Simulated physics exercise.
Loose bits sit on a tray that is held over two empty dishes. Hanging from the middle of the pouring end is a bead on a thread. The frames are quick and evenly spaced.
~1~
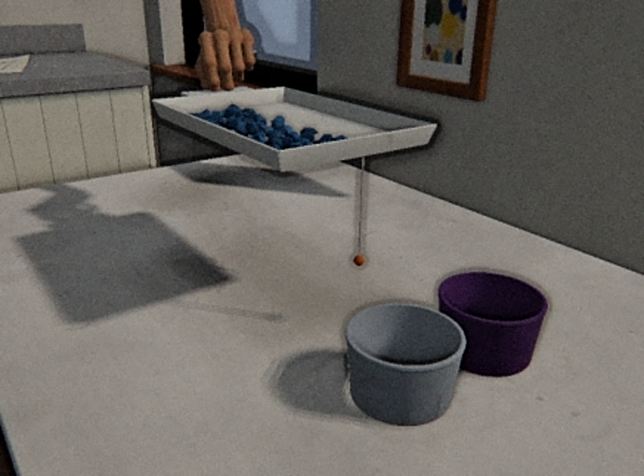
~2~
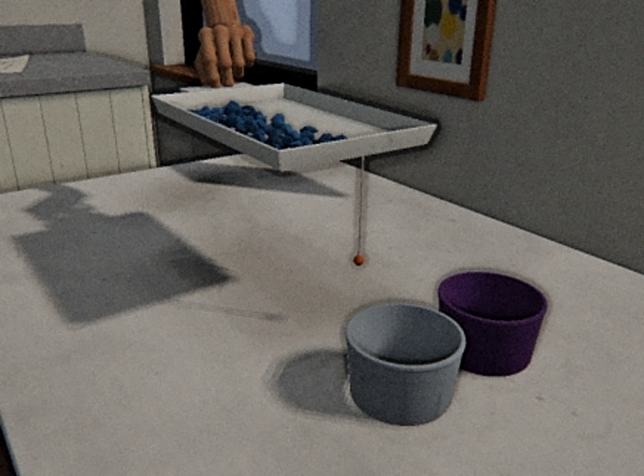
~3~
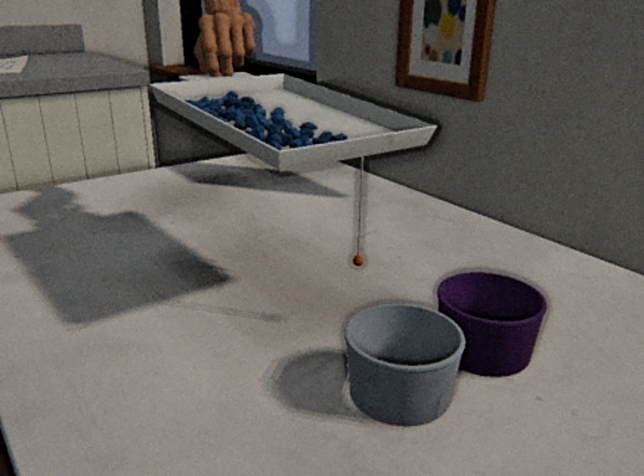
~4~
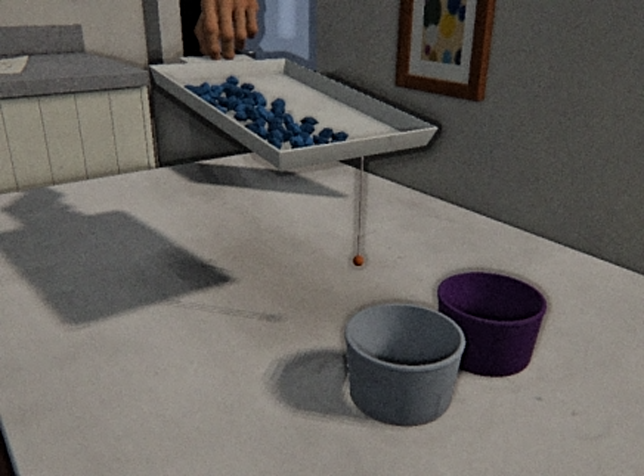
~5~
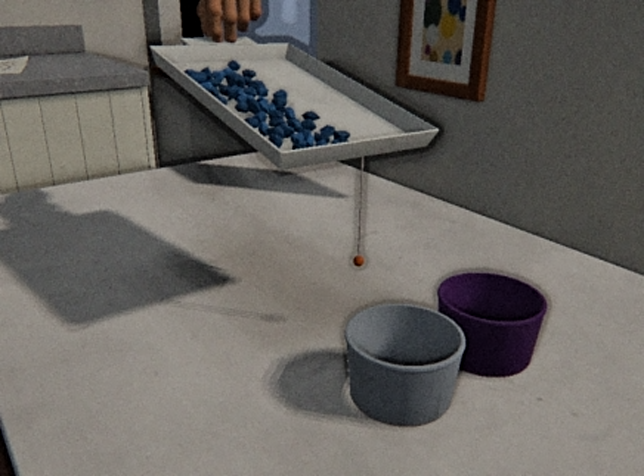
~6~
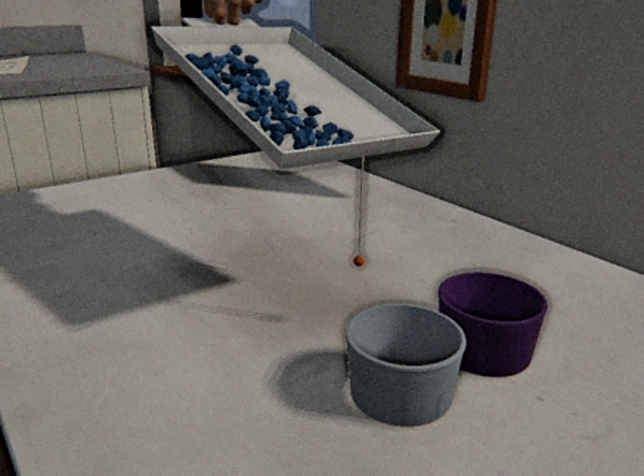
A hand raises the far end of a white tray, tilting its blue stones toward the viewer.
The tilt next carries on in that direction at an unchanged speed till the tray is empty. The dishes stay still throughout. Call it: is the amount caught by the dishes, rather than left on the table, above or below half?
Below half.
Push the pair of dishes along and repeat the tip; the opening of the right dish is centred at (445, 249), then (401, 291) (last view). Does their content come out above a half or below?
Taking the tries in order: A minor share, followed by a major share.
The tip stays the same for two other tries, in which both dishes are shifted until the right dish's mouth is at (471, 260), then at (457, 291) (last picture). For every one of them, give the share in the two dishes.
Close to 70 in a hundred, then close to 50 in a hundred.
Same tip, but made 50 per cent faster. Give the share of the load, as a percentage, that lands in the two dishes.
About 30 per cent.
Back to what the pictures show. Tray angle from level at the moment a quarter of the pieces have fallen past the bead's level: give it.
That happens at close to 95 degrees.
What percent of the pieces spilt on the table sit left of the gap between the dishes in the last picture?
I make it about 90 percent or so.
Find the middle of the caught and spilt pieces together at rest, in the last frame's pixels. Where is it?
Last view, resting centre - approx. (374, 340).
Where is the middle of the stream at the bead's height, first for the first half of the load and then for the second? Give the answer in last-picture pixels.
The opening half passes (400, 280), the closing half (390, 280).
Soon after the last picture, tray tipped steeply; all on the tray.
A little later, tray tipped right over; about two thirds on the tray; a small part in the left dish; a stray few in the right dish; about a quarter outside both; a small part in the air.
Later still, tray tipped past a quarter turn; about a quarter in the left dish; a stray few in the right dish; most outside both.
At rest, tray tipped past a quarter turn; about a quarter in the left dish; a stray few in the right dish; most outside both.
